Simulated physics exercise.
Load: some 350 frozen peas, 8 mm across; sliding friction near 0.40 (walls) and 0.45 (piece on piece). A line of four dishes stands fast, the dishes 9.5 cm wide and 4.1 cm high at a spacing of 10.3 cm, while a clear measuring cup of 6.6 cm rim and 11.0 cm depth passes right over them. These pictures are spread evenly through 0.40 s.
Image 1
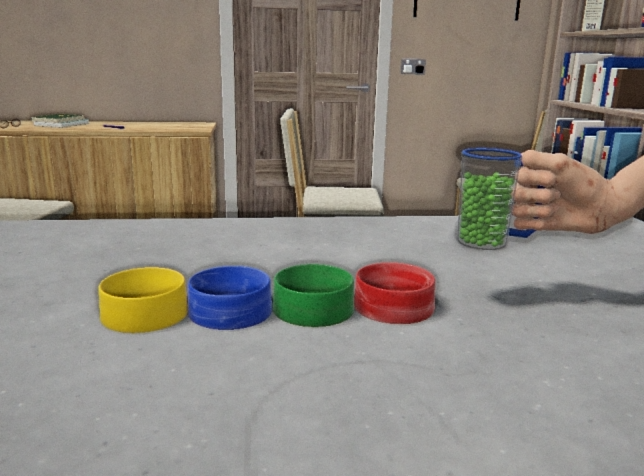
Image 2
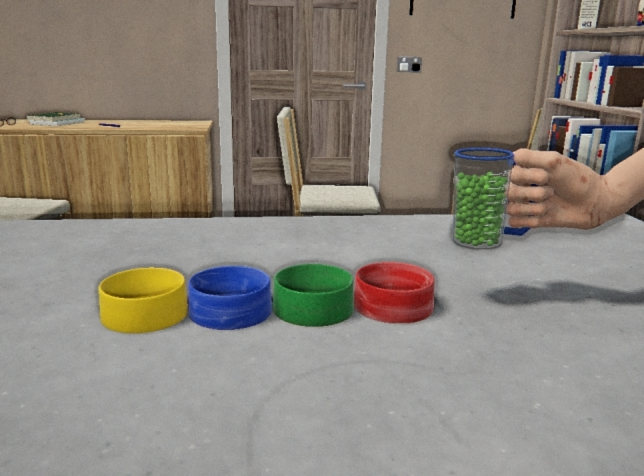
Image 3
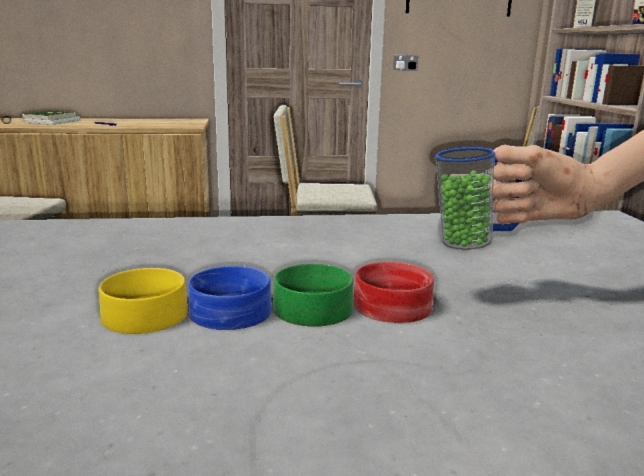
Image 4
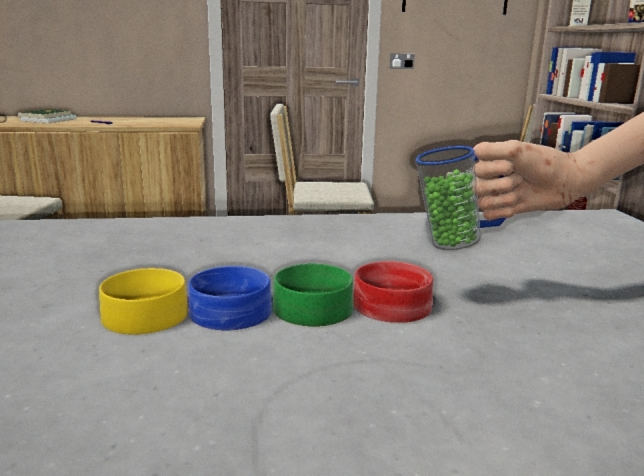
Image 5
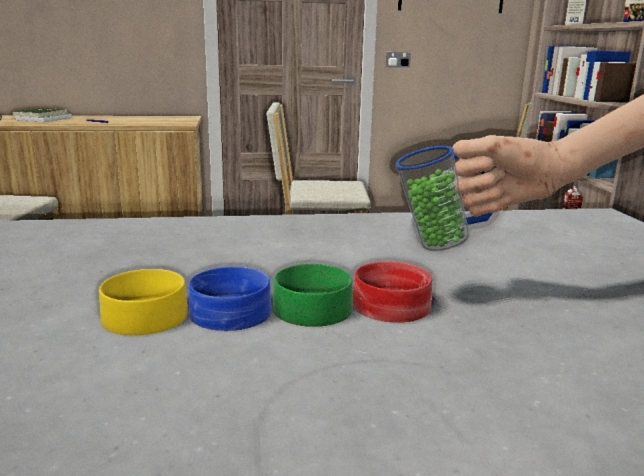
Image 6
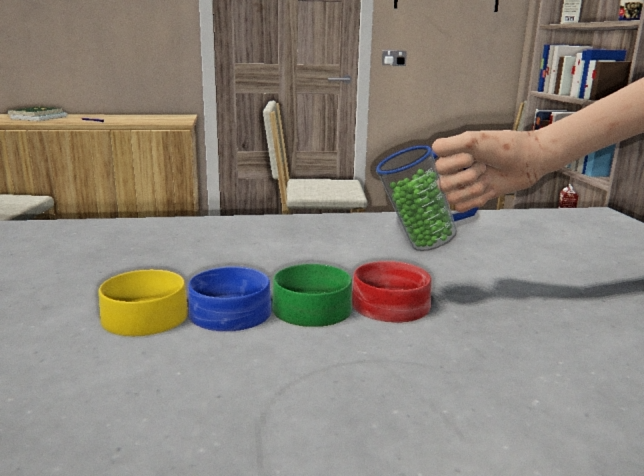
Above a grey table, a hand moves a clear cup of peas left, tilting it gradually.
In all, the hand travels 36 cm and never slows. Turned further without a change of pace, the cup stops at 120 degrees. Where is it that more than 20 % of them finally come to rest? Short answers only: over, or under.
Red under. Blue under. Green under. Yellow over. Counter under.
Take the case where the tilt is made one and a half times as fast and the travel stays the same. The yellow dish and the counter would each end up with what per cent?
In that case yellow 50, counter 10.
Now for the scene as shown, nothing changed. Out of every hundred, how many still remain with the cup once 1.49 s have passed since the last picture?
I'd say close to 5 per cent.
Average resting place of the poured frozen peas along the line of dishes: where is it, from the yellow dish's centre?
Mean position: Around 1 cm toward smaller x from the centre.
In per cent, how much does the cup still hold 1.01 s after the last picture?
Load share: Near 95 percent.
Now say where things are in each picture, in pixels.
The first picture shows cup at (487, 199), tilt 0 degrees, lip at (465, 154), moved 0.0 cm; middle of the pieces at (484, 206); red dish at (396, 277); green dish at (314, 279); blue dish at (230, 281); yellow dish at (143, 283).
The second picture shows cup at (481, 199), tilt 2 degrees, lip at (457, 155), moved 0.6 cm; middle of the pieces at (479, 205).
The third picture shows cup at (466, 199), tilt 7 degrees, lip at (438, 158), moved 2.4 cm; middle of the pieces at (465, 205).
The fourth picture shows cup at (451, 199), tilt 13 degrees, lip at (418, 162), moved 4.2 cm; middle of the pieces at (450, 213).
The fifth picture shows cup at (435, 199), tilt 19 degrees, lip at (398, 167), moved 6.1 cm; middle of the pieces at (436, 213).
The sixth picture shows cup at (419, 200), tilt 25 degrees, lip at (379, 172), moved 8.0 cm; middle of the pieces at (422, 213); red dish at (392, 276); green dish at (313, 279); blue dish at (230, 282); yellow dish at (143, 286).
Then, 0.60 s after the last picture, tilt 69 degrees; cup holds 100 %.
Then, 1.01 s after the last picture, tilt 100 degrees; cup holds 95 %, yellow 5 %.
Then, 1.49 s after the last picture, tilt 120 degrees; cup holds 5 %, yellow 90 %.
In the end, red 0 %, blue 0 %, green 0 %, yellow 95 %, counter 5 %.
